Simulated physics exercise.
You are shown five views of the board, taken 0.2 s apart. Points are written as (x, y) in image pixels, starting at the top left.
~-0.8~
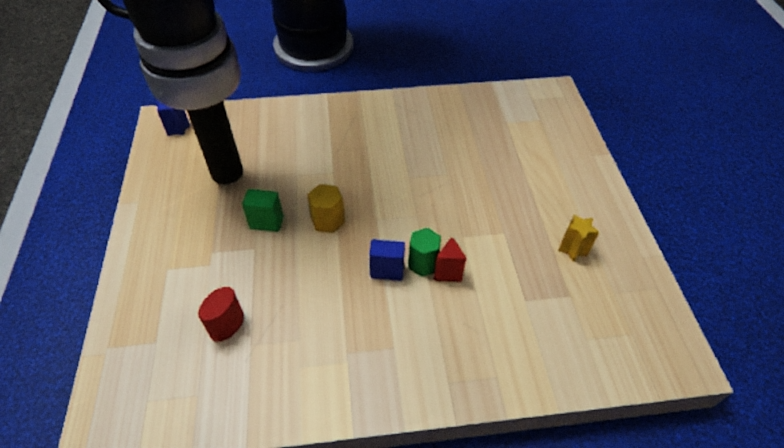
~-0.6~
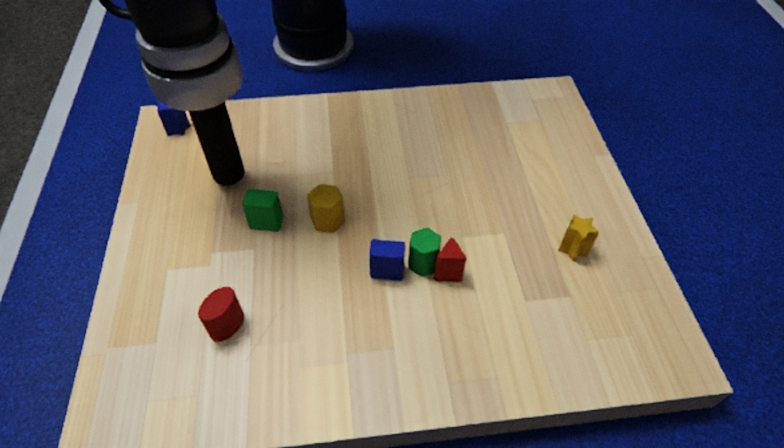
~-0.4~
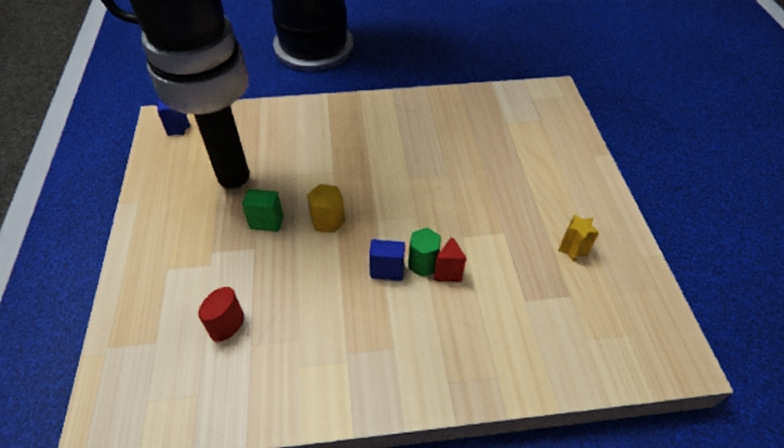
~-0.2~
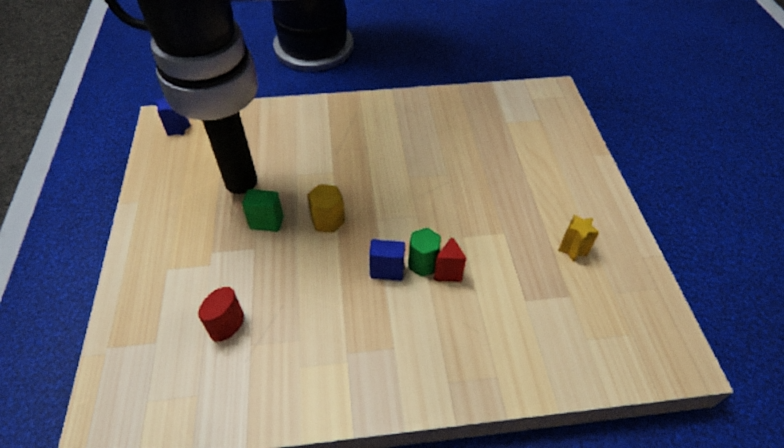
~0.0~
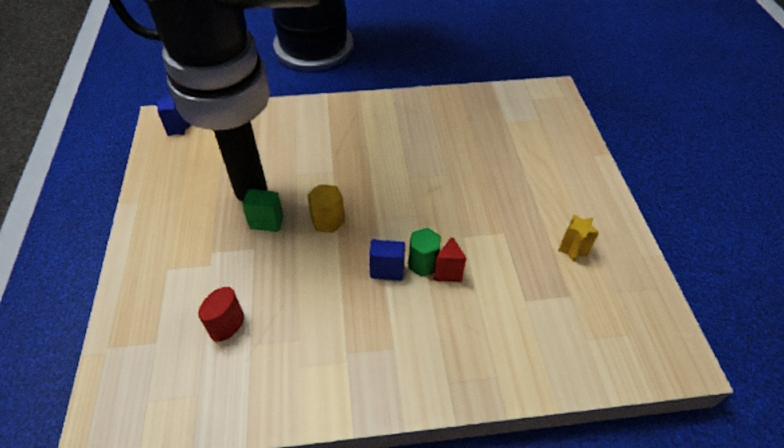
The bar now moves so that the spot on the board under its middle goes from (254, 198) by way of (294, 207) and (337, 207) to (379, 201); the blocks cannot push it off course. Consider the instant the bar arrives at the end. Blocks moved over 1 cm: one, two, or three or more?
One.
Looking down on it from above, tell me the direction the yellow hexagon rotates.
Watching from overhead, you'd notice the yellow hexagon rotating clockwise.
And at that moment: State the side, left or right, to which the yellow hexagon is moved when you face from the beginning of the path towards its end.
Shifted right.
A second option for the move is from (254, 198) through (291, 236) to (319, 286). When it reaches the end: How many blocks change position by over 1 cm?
Moved: 1.
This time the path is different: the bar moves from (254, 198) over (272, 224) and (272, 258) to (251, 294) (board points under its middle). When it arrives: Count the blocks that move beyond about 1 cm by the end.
I think only one will be displaced.
What follows on the original path. One third of the way, bar (293, 200); green oblong (261, 201).
Two thirds of the way, bar (336, 201); green oblong (261, 201); yellow hexagon (353, 204), turned 25° clockwise.
At the end, bar (379, 194); green oblong (261, 201); yellow hexagon (357, 206), turned 40° clockwise.
